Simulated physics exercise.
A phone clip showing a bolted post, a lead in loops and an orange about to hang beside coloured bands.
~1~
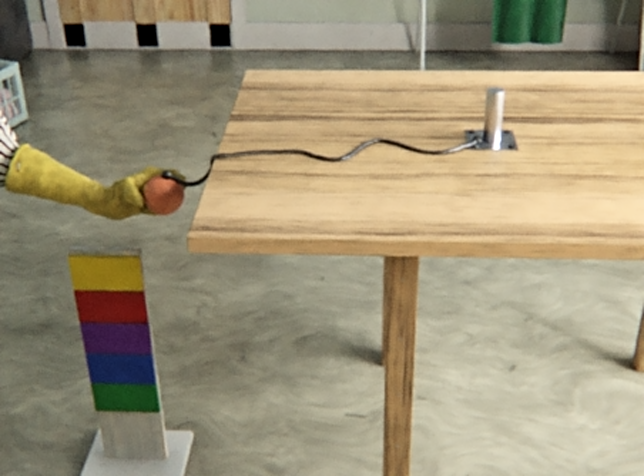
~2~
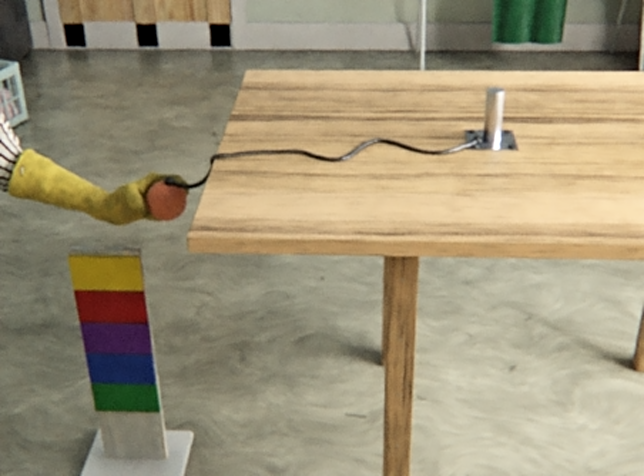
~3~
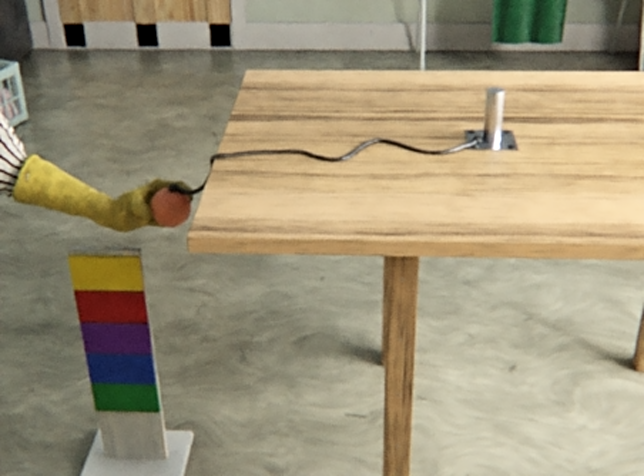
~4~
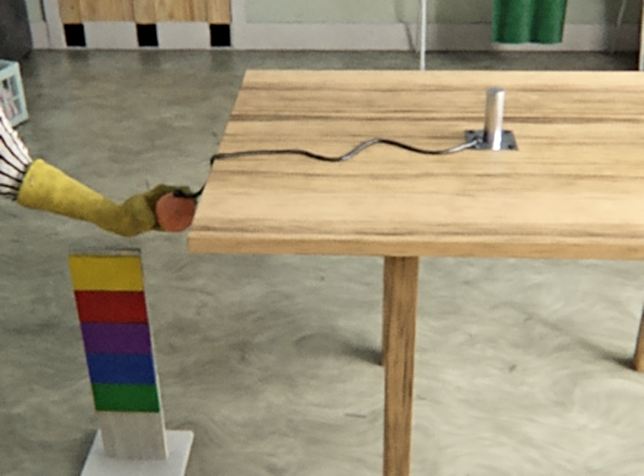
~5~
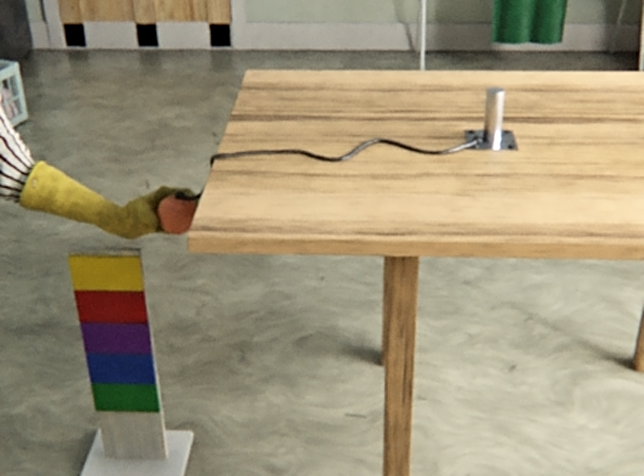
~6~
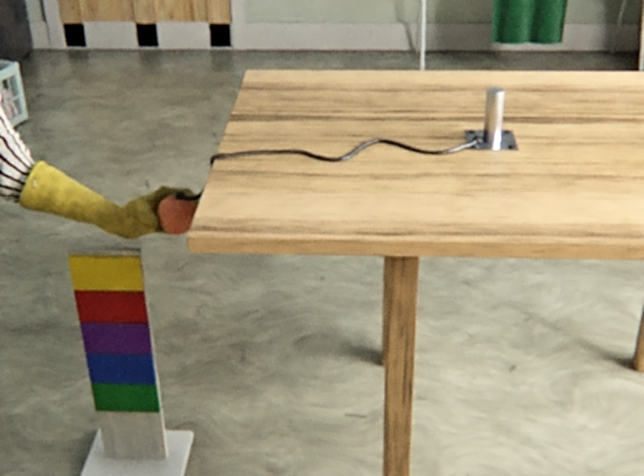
A hand in a yellow glove holds an orange ball tied to a dark, wavy cord at the left edge of a pale wooden table, seen from slightly above in a room with a grey floor. The cord runs across the tabletop to a short metal post, and below the hand stands an upright board banded yellow, red, purple, blue and green. The hand moves the ball slightly down and right, then stays nearly still.
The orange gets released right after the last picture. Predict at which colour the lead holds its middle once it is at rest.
At yellow, I would say.
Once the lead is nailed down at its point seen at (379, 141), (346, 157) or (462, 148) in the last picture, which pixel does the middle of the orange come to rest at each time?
Try one gives (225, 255), try two (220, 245), and try three (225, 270).
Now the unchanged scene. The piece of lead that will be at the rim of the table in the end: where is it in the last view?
The point at (256, 153).
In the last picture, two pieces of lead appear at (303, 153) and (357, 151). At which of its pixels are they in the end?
You'll find the first mark at (258, 152) and the second mark at (326, 148).
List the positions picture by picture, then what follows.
In the first frame, orange (164, 195); yellow (106, 275); red (111, 308); purple (116, 339); blue (121, 370); green (125, 399).
In the second frame, orange (167, 201); lead through (459, 149) (398, 144) (350, 156) (290, 152) (221, 157).
In the third frame, orange (171, 207).
In the fourth frame, orange (176, 212); lead through (459, 149) (398, 144) (350, 156) (290, 152) (221, 157).
In the fifth frame, orange (178, 214).
In the sixth frame, orange (178, 214); lead through (459, 149) (398, 144) (350, 156) (290, 152) (221, 157).
Early on, orange near (212, 273); level with yellow.
Midway, orange near (229, 272); level with yellow.
Finally, orange near (226, 274); level with yellow. At yellow.
